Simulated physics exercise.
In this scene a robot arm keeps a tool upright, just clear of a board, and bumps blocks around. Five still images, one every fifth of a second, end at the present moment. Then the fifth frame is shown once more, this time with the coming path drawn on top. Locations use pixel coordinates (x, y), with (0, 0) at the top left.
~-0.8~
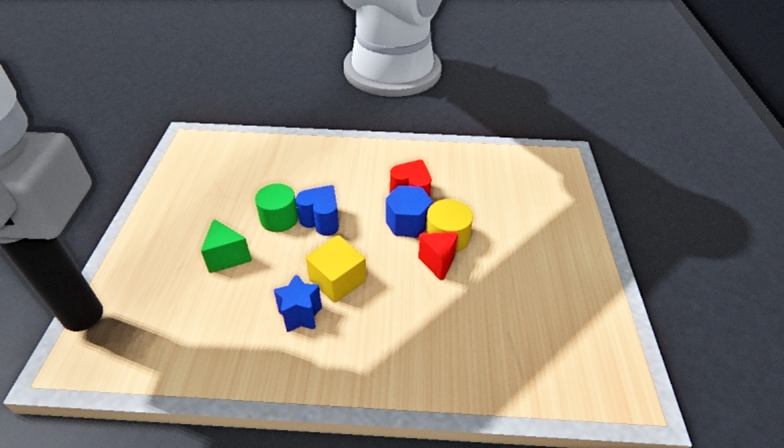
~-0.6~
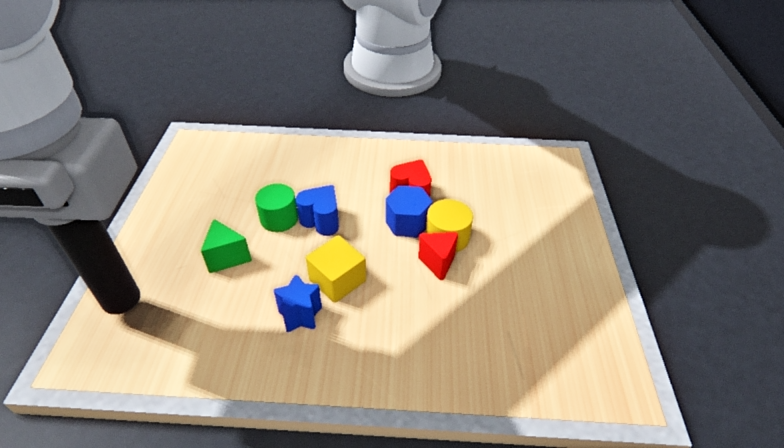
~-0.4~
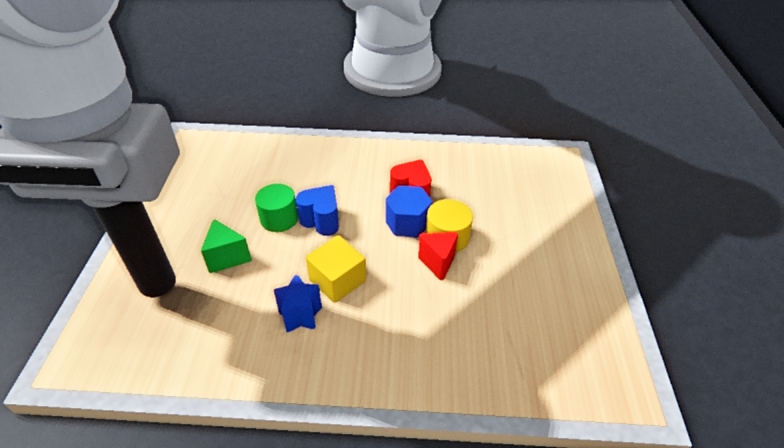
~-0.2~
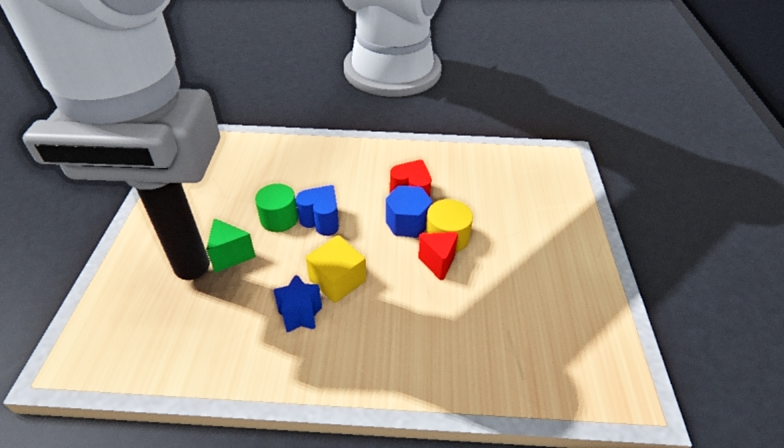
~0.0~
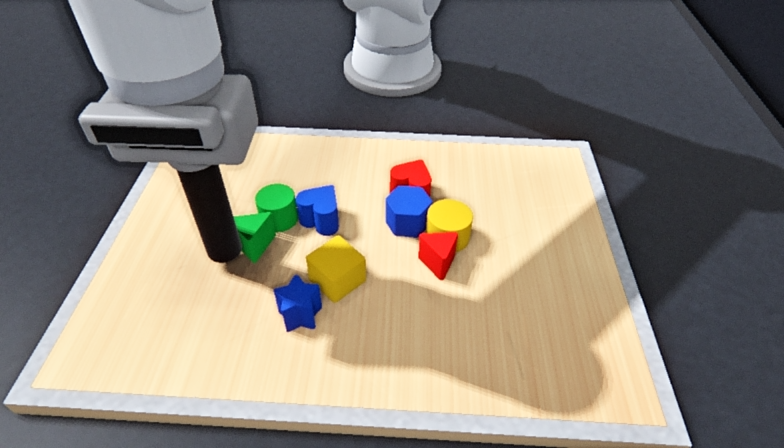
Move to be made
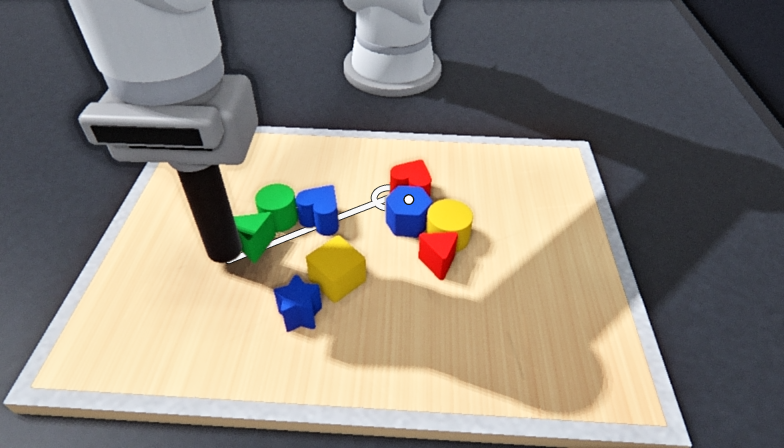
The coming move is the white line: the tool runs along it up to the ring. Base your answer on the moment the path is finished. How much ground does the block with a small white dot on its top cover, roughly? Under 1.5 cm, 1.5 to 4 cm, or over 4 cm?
It slides not even 1.5 cm.
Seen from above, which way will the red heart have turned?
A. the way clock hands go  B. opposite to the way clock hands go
It's A.
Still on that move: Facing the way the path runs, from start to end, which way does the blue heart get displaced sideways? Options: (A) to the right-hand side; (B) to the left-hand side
My answer is option B.
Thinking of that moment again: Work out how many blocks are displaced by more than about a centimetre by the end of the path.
It should be three or more.
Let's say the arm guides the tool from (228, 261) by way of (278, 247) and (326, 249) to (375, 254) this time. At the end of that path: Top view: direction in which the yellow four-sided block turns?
It goes clockwise.
The drawn path runs straight from (228, 261) to (389, 198); the dot is on the blue six-sided block.
What follows on the original path. One third of the way, tool (285, 229); green three-sided block (305, 198), turned 25° anticlockwise; green disc (284, 183); blue heart (335, 189), turned 50° clockwise.
Two thirds of the way, tool (339, 208); green three-sided block (331, 174), turned 40° anticlockwise; green disc (284, 181); blue heart (363, 175), turned 55° clockwise.
At the end, tool (389, 189); green three-sided block (335, 172), turned 65° anticlockwise; green disc (284, 181); blue heart (387, 155), turned 25° anticlockwise; blue six-sided block not moved; red heart (425, 168), turned 50° clockwise.
